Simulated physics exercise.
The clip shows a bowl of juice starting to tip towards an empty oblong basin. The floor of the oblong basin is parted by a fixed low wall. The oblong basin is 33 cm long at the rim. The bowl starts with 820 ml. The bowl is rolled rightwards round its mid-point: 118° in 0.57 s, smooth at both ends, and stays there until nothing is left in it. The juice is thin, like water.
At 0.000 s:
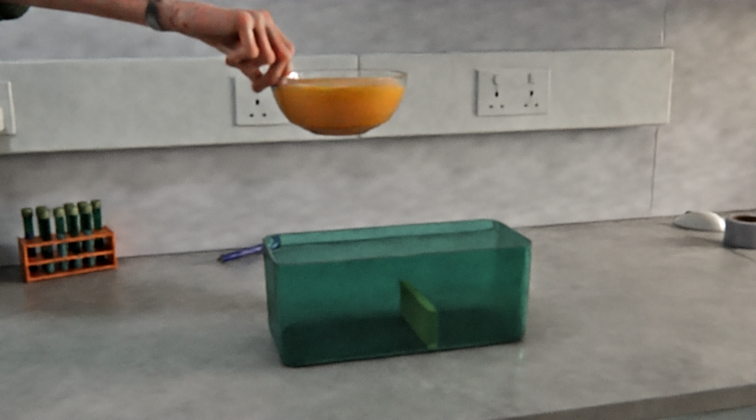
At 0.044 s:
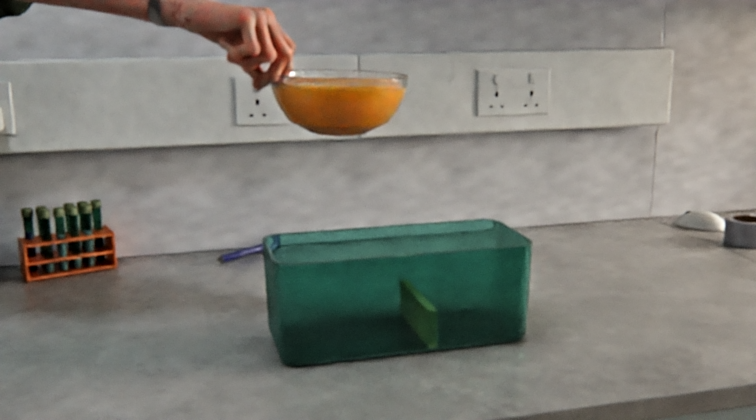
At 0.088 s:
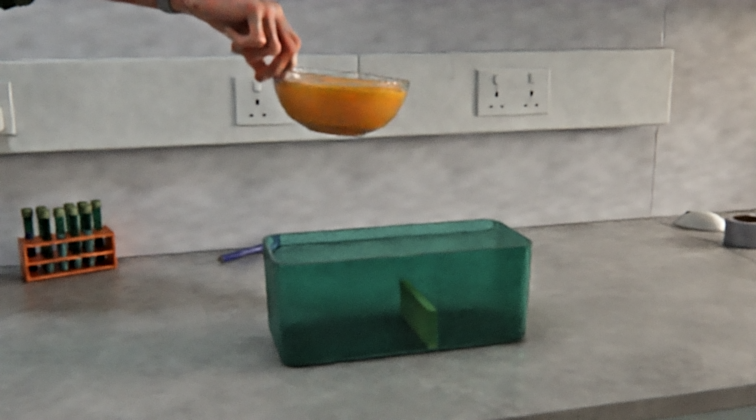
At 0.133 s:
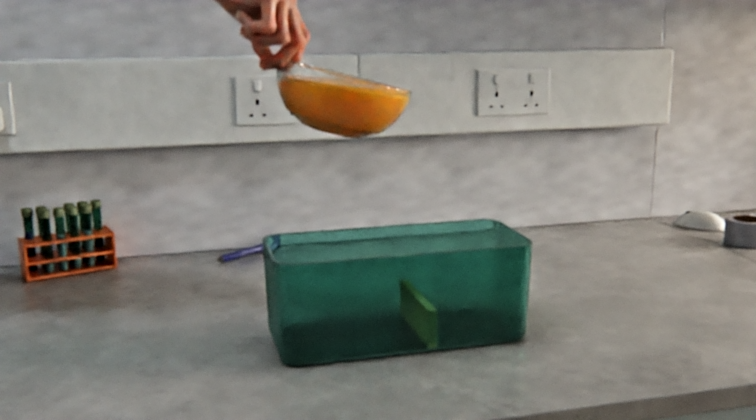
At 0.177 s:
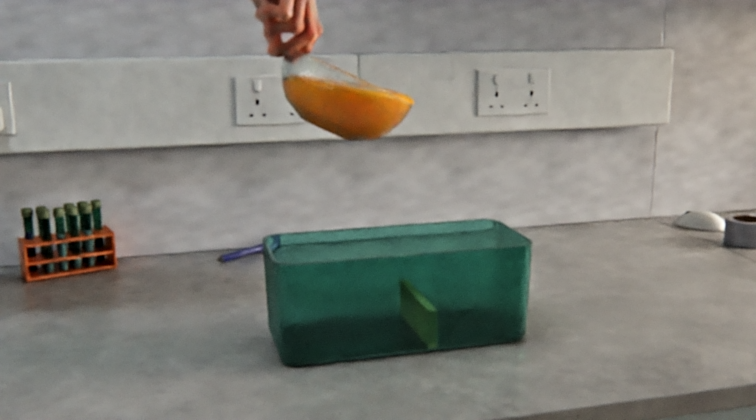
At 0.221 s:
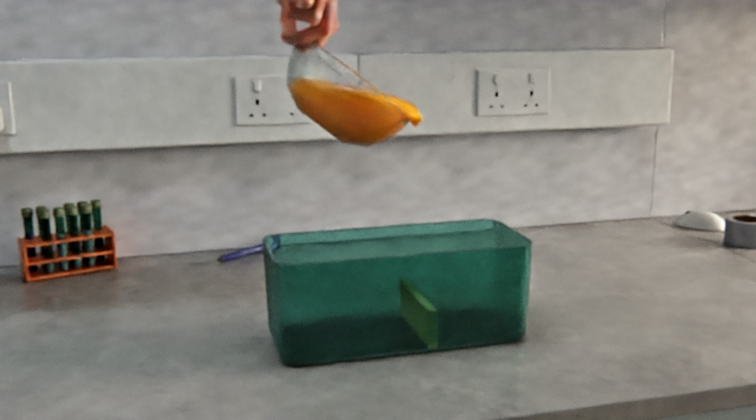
A glass bowl of orange juice tilting rightwards in a person's hand above a green oblong basin, juice reaching its lower rim.
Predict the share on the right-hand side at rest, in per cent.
Roughly 62 per cent is past the wall.
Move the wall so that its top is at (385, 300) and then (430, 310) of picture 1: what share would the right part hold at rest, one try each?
In turn about 75 and 40 per cent.
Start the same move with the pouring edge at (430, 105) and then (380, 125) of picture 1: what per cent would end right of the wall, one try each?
In turn about 65 and 35 per cent.
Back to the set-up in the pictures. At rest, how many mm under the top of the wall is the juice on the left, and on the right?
Left about 40 mm, right about 20 mm.
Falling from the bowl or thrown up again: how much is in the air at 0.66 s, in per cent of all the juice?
Some 24 per cent.
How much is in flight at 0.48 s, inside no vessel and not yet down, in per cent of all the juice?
About 42 per cent.
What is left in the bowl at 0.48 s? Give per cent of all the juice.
Some 2 per cent.
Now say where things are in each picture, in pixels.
In the first frame, tilt 0°; pouring edge (403, 75); surface from (273, 85) to (400, 82); the oblong basin's rim runs from (269, 251) to (514, 232); the wall's top is at (417, 295).
In the second frame, tilt 2°; pouring edge (404, 77); surface from (273, 84) to (400, 83).
In the third frame, tilt 7°; pouring edge (406, 83); surface from (275, 80) to (401, 86).
In the fourth frame, tilt 15°; pouring edge (407, 93); surface from (280, 78) to (404, 90).
In the fifth frame, tilt 26°; pouring edge (407, 106); surface from (285, 77) to (406, 99); 3 per cent is over the edge.
In the sixth frame, tilt 39°; pouring edge (404, 121); surface from (290, 81) to (390, 103); 11 per cent is over the edge.
Then, 0.48 s in, the tilt is 110° and 2 per cent is still to pour, 1 is left of the wall and 54 right of it.
Then, 0.66 s in, the tilt is 118° and 0 per cent is still to pour, 20 is left of the wall and 51 right of it.
Then, 0.86 s in, the tilt is 118° and 0 per cent is still to pour, 25 is left of the wall and 61 right of it.
Then, 1.07 s in, the tilt is 118° and 0 per cent is still to pour, 28 is left of the wall and 62 right of it.
Finally, 28 per cent lies left of the wall, 62 right of it and 10 outside.
